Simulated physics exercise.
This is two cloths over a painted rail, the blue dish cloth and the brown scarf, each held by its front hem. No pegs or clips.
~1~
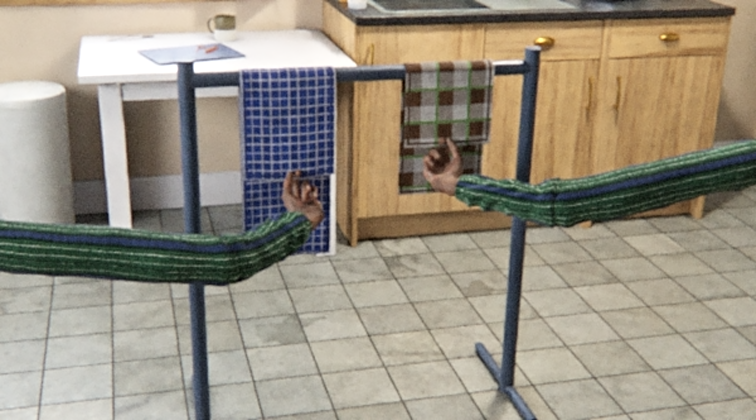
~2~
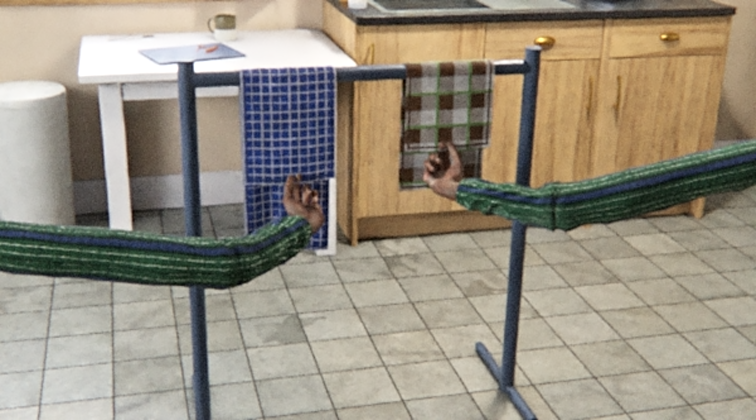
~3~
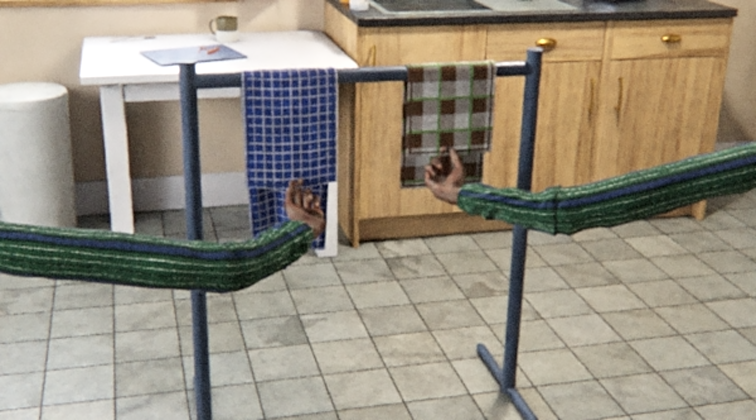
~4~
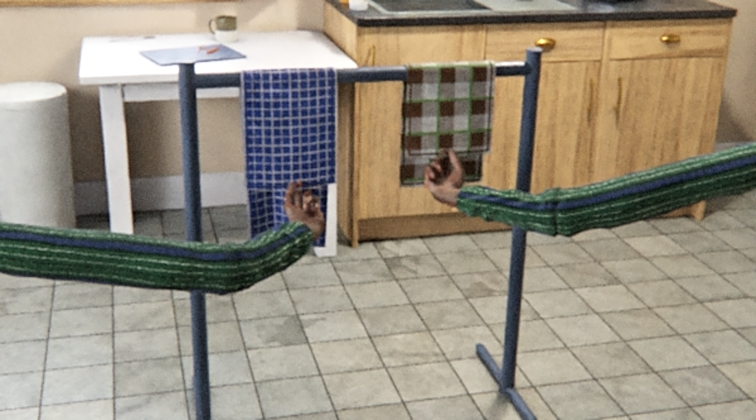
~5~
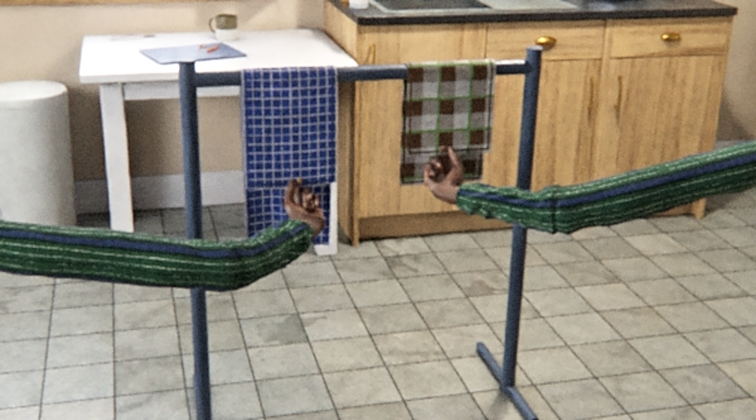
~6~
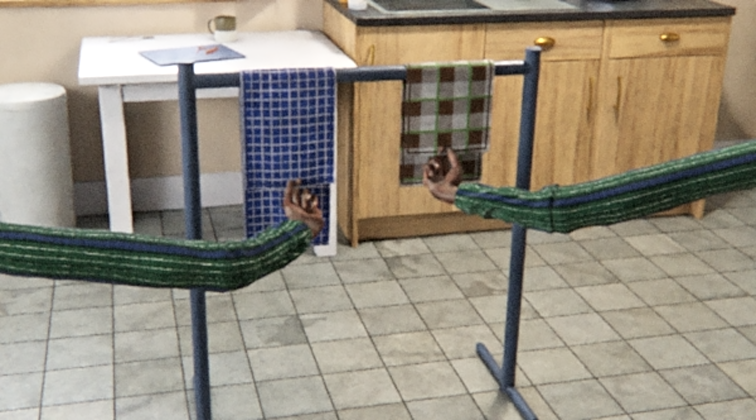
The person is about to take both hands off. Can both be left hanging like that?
As it turns out, the blue dish cloth stays on. The brown scarf hangs there.
Then, 0.86 s after the last picture, dish cloth still hanging; scarf still hanging.
At rest, dish cloth still hanging; scarf still hanging. The blue dish cloth hangs there and the brown scarf keeps its place.
